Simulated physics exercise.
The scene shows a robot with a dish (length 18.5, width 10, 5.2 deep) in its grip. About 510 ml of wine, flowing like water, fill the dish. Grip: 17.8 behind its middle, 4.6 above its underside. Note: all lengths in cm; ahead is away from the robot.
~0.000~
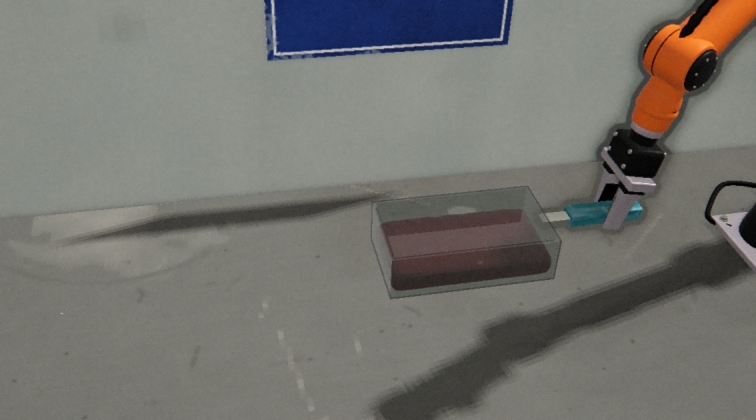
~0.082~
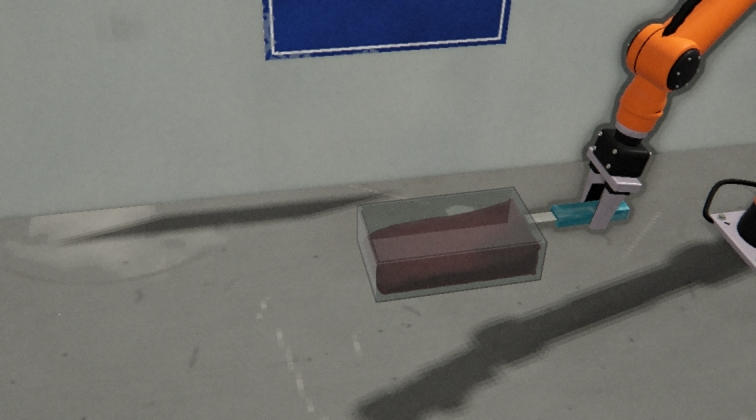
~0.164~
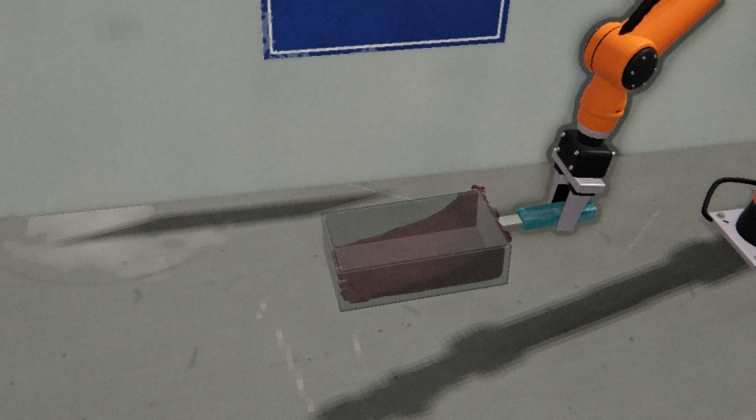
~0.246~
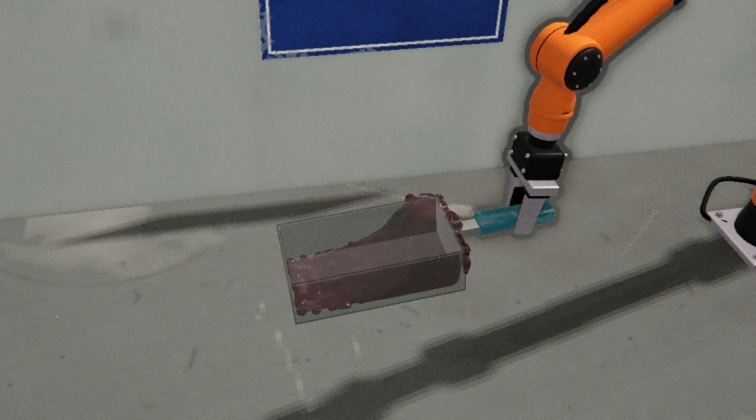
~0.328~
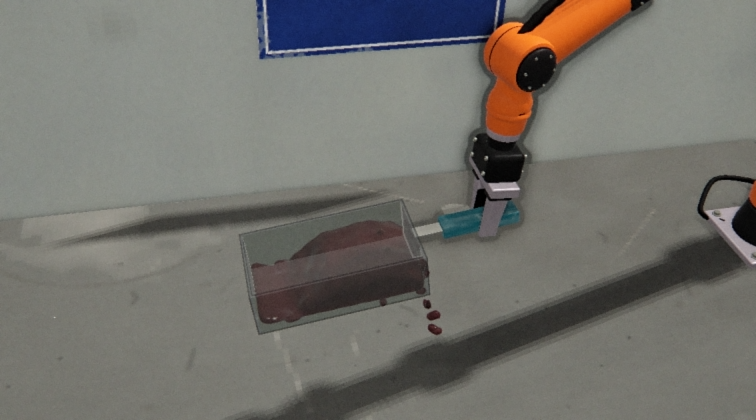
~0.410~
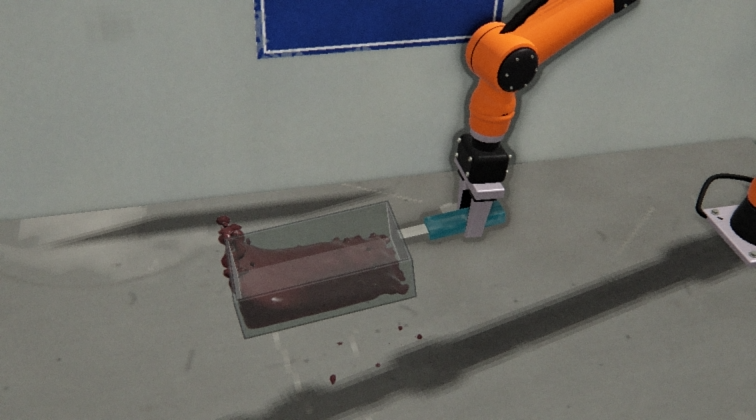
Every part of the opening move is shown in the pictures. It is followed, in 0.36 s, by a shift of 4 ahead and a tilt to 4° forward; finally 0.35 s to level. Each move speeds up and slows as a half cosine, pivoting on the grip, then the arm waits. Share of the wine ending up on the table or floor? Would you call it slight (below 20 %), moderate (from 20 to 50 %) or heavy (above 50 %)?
I would call it moderate.
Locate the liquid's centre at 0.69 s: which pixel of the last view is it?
Near pixel (232, 284).
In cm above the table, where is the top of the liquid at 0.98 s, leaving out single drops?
Leaving out stray drops, the liquid gets up to around 20 cm.
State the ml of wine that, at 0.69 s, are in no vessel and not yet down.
Some 120 ml.
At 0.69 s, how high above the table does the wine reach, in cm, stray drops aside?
Top height: Around 37 cm.
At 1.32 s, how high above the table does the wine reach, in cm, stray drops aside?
It gets up to close to 20 centimetres, I'd say.
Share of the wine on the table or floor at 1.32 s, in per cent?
30 %.
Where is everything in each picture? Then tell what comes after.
The first frame shows the dish floor at (460, 256), level; upper third of the wine around (460, 241), from x 375 to 550, top at y 210; 515 ml in the dish.
The second frame shows the dish floor at (447, 258), level; upper third of the wine around (484, 237), from x 365 to 540, top at y 200.
The third frame shows the dish floor at (413, 264), tilted 3° forward; upper third of the wine around (474, 229), from x 330 to 510, top at y 185.
The fourth frame shows the dish floor at (371, 273), tilted 5° forward; upper third of the wine around (429, 231), from x 290 to 475, top at y 195; 495 ml in the dish, 15 ml in the air or running down outside.
The fifth frame shows the dish floor at (336, 280), tilted 7° forward; upper third of the wine around (371, 251), from x 250 to 440, top at y 205; 490 ml in the dish, 20 ml in the air or running down outside.
The sixth frame shows the dish floor at (322, 283), tilted 8° forward; upper third of the wine around (262, 267), from x 220 to 420, top at y 215; 490 ml in the dish, 10 ml on the table or floor, 15 ml in the air or running down outside.
After 0.69 s, tilted 4° forward, liquid up to 45 above the table; 370 ml in the dish, 20 ml on the table or floor, 125 ml in the air or running down outside.
After 0.98 s, tilted 1° forward, liquid up to 22 above the table; 370 ml in the dish, 145 ml on the table or floor.
After 1.32 s, level, liquid up to 20 above the table; 370 ml in the dish, 145 ml on the table or floor.
After 2.12 s, level, liquid up to 20 above the table; 370 ml in the dish, 145 ml on the table or floor.
In the end, 370 ml in the dish, 145 ml on the table or floor. That is 28 % on the table or floor.
